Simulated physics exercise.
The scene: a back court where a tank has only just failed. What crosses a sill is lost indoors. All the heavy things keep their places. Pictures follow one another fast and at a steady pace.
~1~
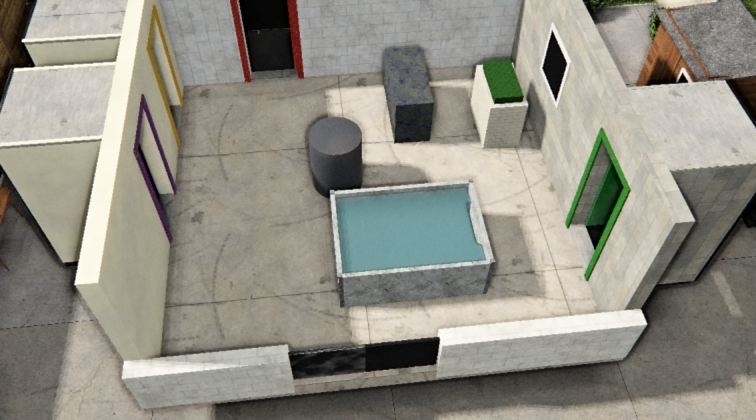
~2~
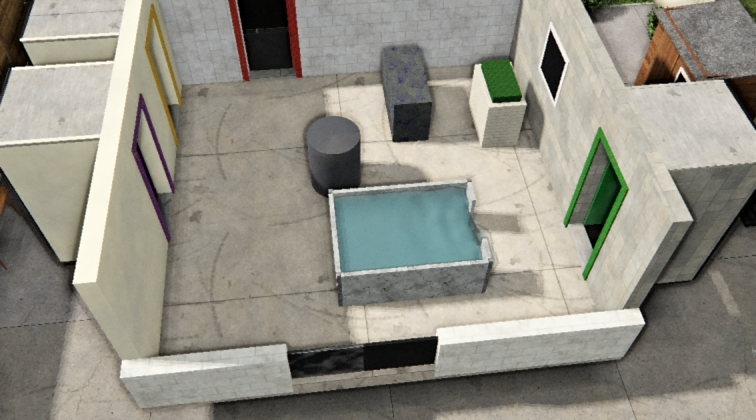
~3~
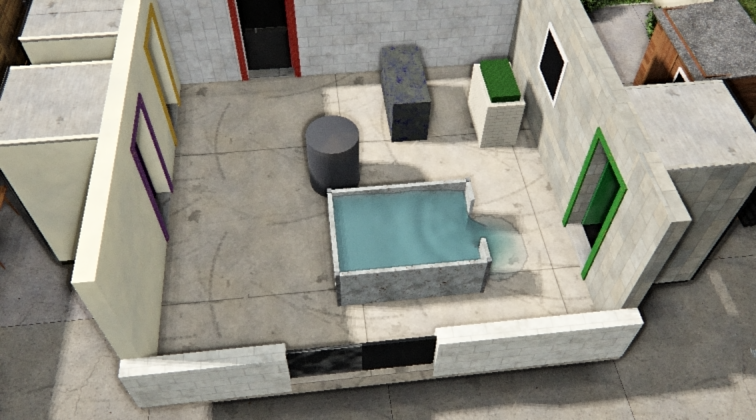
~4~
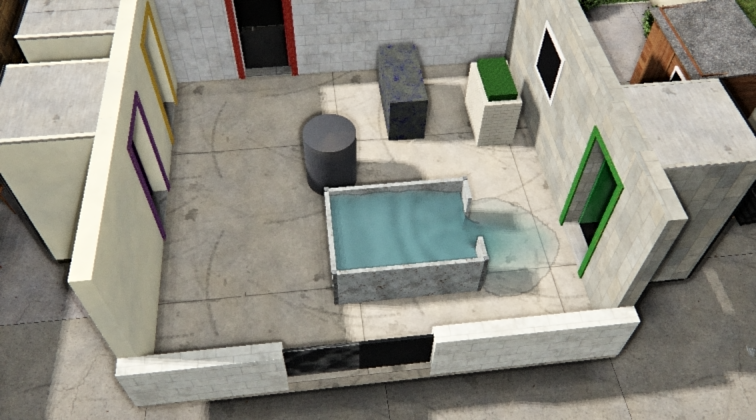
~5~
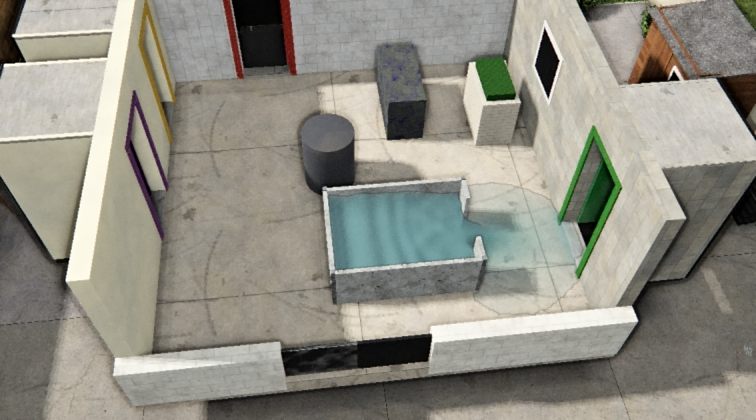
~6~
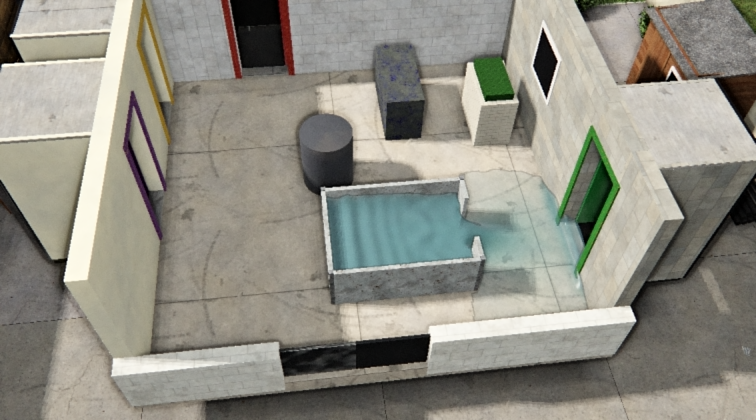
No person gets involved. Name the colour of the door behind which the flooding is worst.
Green.
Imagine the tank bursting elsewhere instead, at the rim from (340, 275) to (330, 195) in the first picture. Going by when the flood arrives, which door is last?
The green-painted one, I think.
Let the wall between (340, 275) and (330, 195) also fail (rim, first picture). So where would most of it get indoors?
Greatest inflow: The purple-painted one.
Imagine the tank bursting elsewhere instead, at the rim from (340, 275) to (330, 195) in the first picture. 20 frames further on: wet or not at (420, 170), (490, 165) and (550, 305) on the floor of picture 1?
Taking them in the order you gave, I'd call them spared, spared and spared.
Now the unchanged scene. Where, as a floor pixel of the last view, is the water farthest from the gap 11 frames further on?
About at (498, 66).
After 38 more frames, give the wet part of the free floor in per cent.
My estimate is close to 65 per cent.
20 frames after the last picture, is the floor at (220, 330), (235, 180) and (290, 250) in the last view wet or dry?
First spot not wetted, second not wetted, third not wetted.
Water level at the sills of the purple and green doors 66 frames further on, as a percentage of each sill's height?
In order: Roughly 60 and 100 in a hundred.
A moment on, water covers 15 % of the floor; purple door not reached, red door not reached, yellow door not reached, green door a lot in.
Next, water covers 20 % of the floor; purple door not reached, red door not reached, yellow door not reached, green door a lot in.
Then, water covers 45 % of the floor; purple door not reached, red door not reached, yellow door not reached, green door a lot in.
Later, water covers 65 % of the floor; purple door not reached, red door wet at the sill, nothing in, yellow door not reached, green door a lot in.
In the end, water covers 95 % of the floor; purple door wet at the sill, nothing in, red door wet at the sill, nothing in, yellow door wet at the sill, nothing in, green door a lot in; the green door has let in the most.
